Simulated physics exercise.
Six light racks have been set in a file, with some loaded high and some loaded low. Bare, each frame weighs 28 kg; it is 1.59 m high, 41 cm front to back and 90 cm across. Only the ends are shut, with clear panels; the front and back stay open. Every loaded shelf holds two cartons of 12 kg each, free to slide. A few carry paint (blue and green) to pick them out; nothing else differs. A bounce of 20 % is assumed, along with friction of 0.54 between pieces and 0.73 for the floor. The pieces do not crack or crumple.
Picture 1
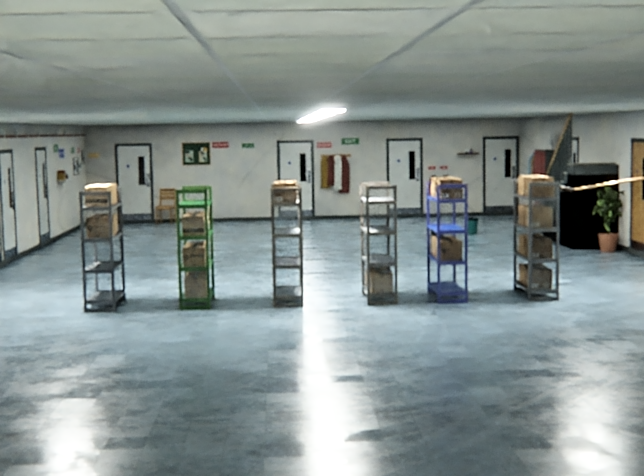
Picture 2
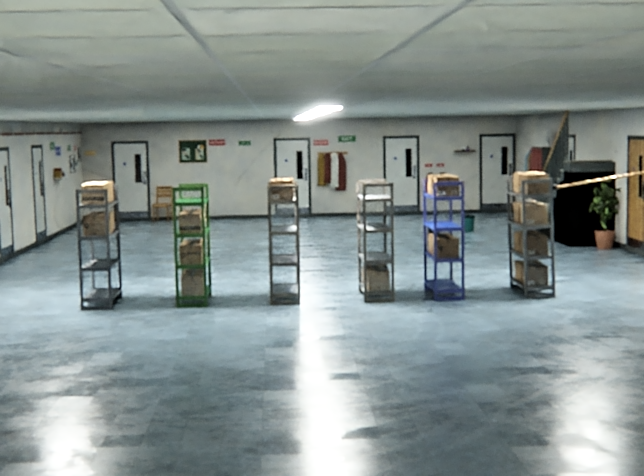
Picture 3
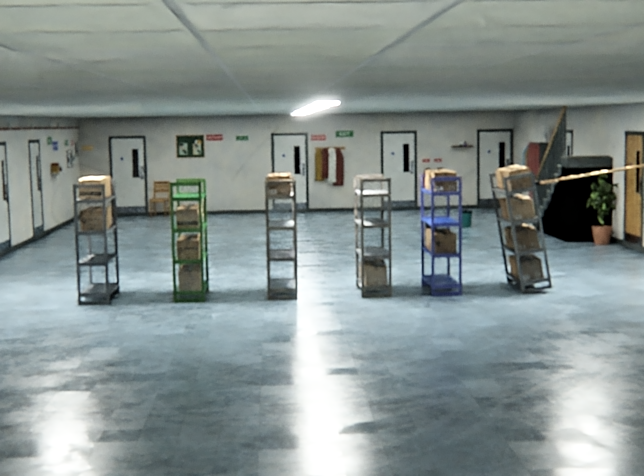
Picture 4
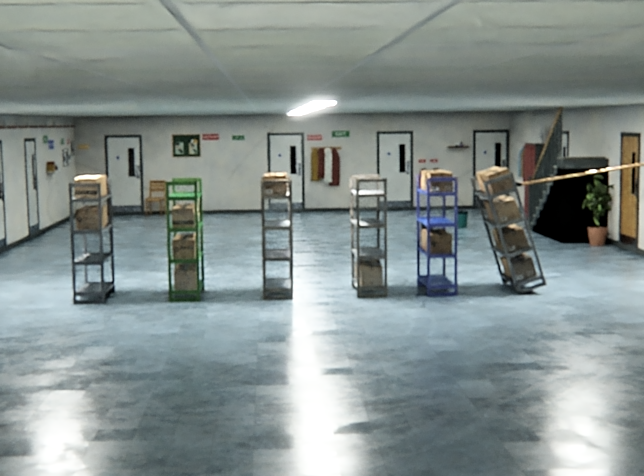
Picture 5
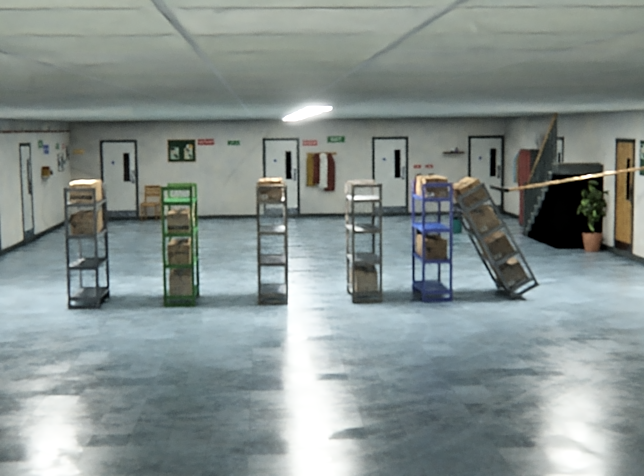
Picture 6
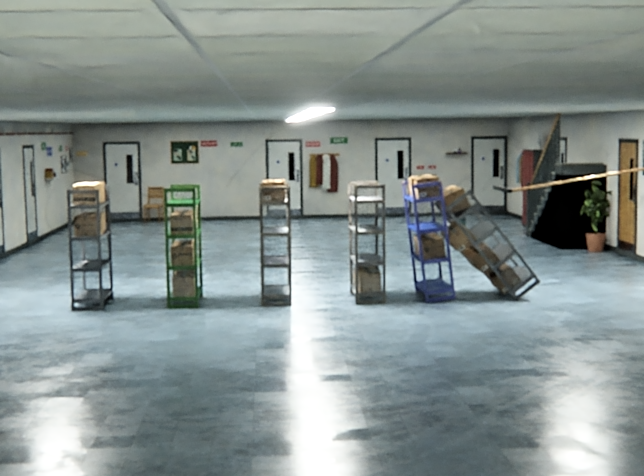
A pole tips the rightmost rack leftward against the blue rack, which then tilts slightly.
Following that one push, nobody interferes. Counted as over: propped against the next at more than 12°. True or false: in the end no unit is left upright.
True.
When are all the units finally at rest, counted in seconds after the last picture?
Around 4.0 s.
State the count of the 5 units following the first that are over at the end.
Count: 5.
Then, 0.87 s on from the sixth picture, 10 cartons spilt or dropped; 2 of the 5 other units over; blue unit tipped 49°.
Then, 2.41 s on from the sixth picture, 16 cartons spilt or dropped; 5 of the 5 other units over; blue unit tipped 66°; green unit tipped 44°.
Finally, 20 cartons spilt or dropped; 5 of the 5 other units over; blue unit tipped 66°; green unit tipped 59°. Not one is left standing. Seen by the last camera, middles, blue unit near (373, 262), green unit near (123, 259).
